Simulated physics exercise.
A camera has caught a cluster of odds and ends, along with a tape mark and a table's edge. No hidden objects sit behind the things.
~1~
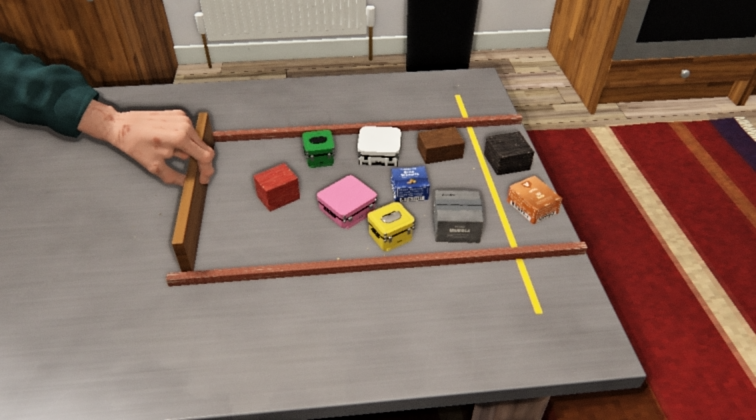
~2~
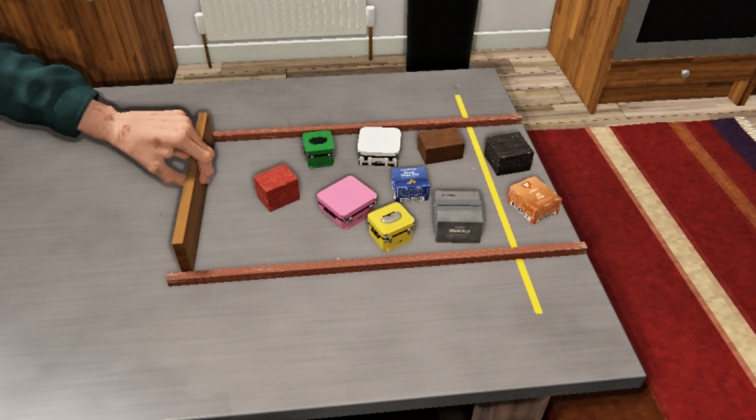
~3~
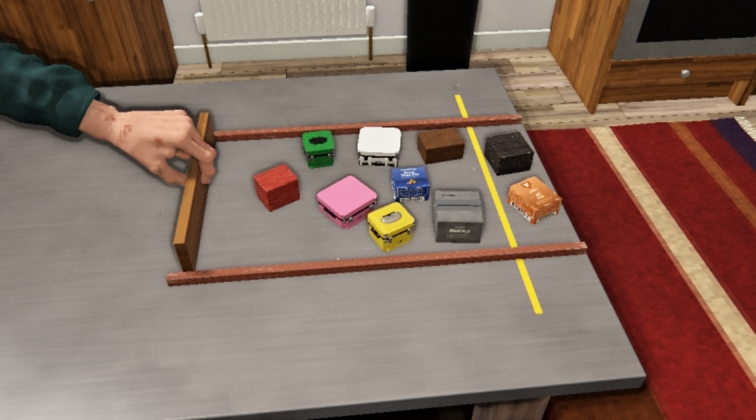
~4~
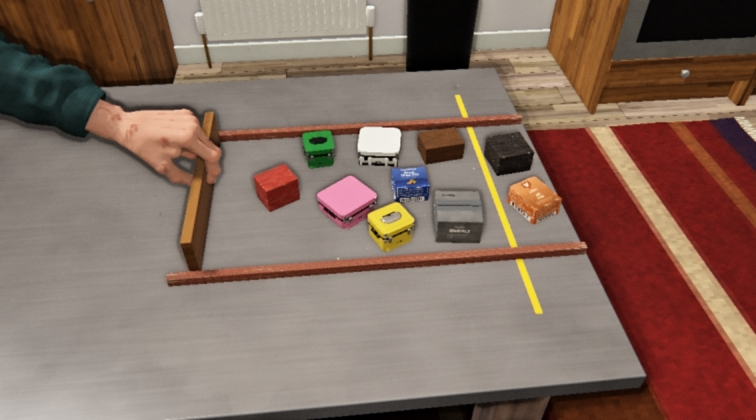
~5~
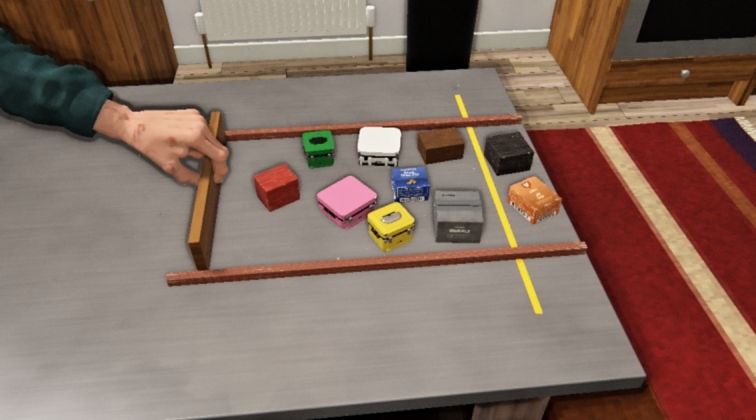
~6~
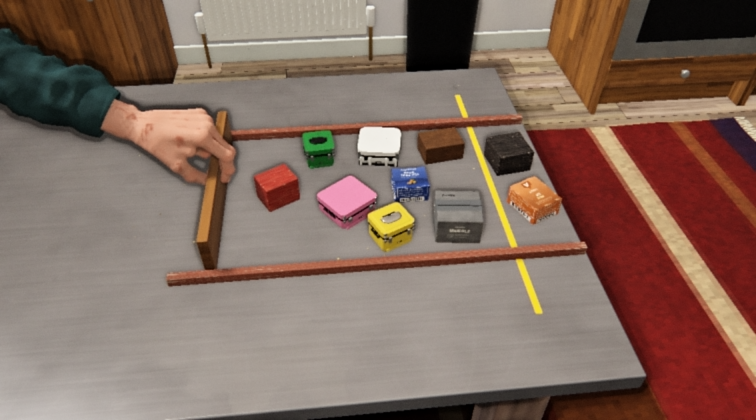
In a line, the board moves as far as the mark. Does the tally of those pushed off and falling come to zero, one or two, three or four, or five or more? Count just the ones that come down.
It comes to three or four.
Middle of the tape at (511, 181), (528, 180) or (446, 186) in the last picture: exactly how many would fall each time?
In order: 6, 6 and 1.
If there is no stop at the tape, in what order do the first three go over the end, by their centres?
Black block, orange box, brown block.
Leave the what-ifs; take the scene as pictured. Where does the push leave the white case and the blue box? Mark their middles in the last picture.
You'll see the white case at (522, 137), with the blue box at (543, 177).
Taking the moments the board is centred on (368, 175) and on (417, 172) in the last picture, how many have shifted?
The number moved is 7 and then 9.
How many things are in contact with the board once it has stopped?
The number is 4.
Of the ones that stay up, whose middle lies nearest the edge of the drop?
Nearest once everything settles: Grey box.
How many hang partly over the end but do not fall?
As for overhanging, the count is 3.
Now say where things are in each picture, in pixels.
The first frame shows orange box (534, 200); black block (508, 153); brown block (441, 145); board (196, 186); tape (490, 183).
The second frame shows black block (508, 154); red block (277, 188).
The third frame shows brown block (441, 145); grey box (458, 217).
The fourth frame shows orange box (534, 200); white case (379, 147).
The fifth frame shows black block (508, 154); pink case (347, 203).
The sixth frame shows orange box (534, 200); black block (508, 154); brown block (441, 145); board (217, 184); tape (490, 183).
Soon after, none off yet; orange box at rest near (534, 200); black block at rest near (508, 154); brown block at rest near (441, 145).
In the end, the number that fall off is three or four; gone, brown block, black block and orange box.
